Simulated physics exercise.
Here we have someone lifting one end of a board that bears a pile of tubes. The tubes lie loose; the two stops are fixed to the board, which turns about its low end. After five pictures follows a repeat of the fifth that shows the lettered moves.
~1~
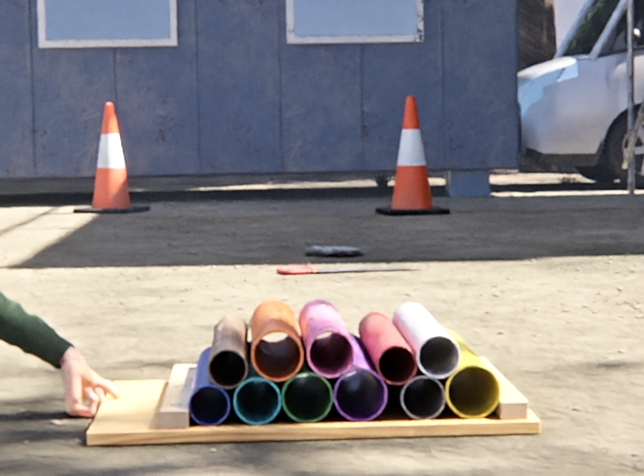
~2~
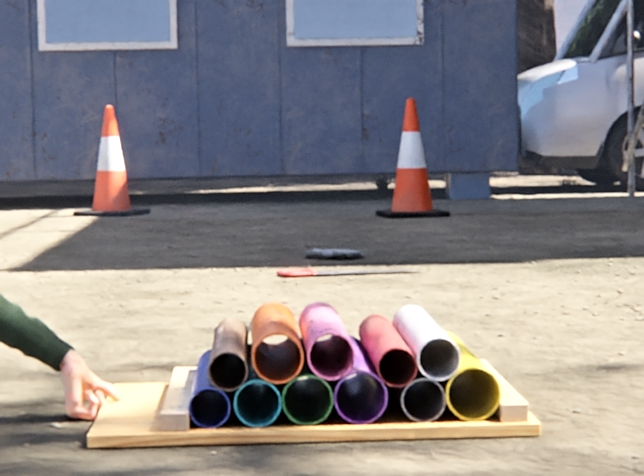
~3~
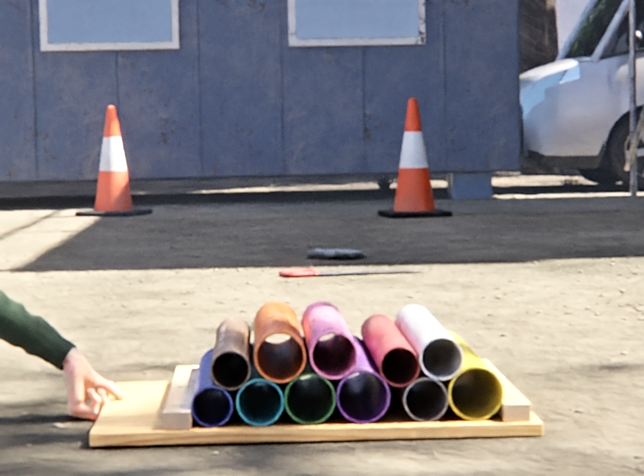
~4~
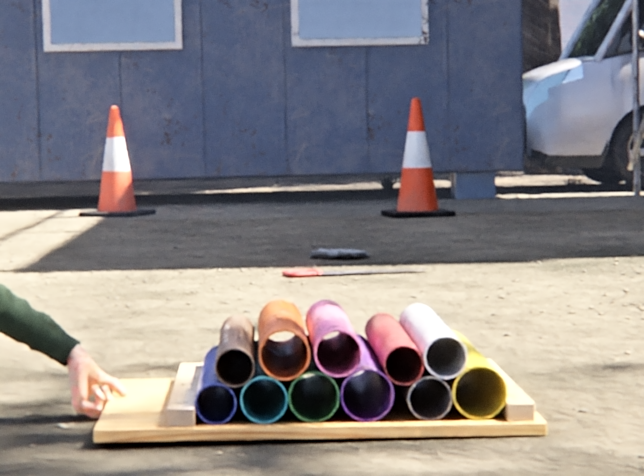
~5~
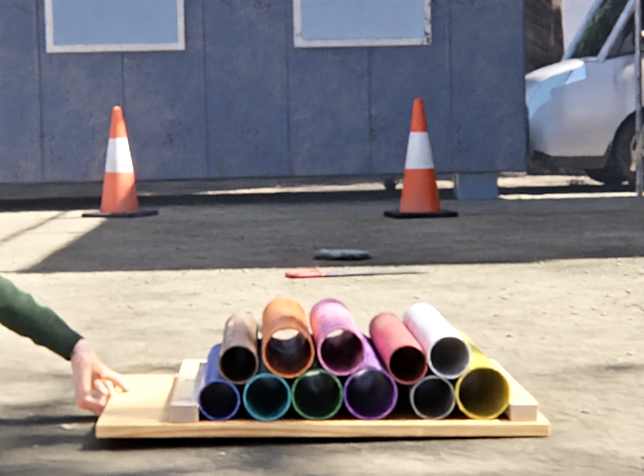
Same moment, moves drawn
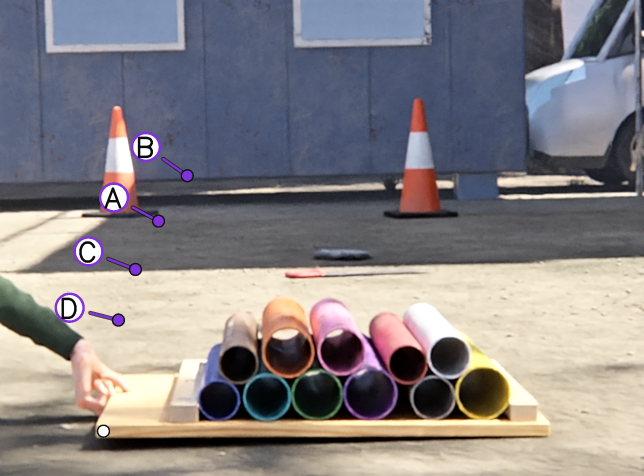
A hand at the left slightly raises one end of a board bearing stacked, colourful tubes.
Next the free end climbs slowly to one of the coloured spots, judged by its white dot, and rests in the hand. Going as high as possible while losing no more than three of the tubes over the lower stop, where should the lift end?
The highest mark that will do is A.
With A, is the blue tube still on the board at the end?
Yes, with A.
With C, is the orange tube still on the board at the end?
Yes, with C.
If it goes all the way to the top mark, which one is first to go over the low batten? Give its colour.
First is the white one.
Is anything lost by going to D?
At D: No.
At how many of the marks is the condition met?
The number is three.
On the copy, A at (158, 221); B at (187, 176); C at (136, 269); D at (119, 320); the white dot at (104, 431).
On A. First, board at 18°.
Then, board at 30°.
Finally, board at 30°, two over the low batten (red, white).
By contrast, B four over the low batten (red, white, orange, pink); C none over the low batten; D none over the low batten.
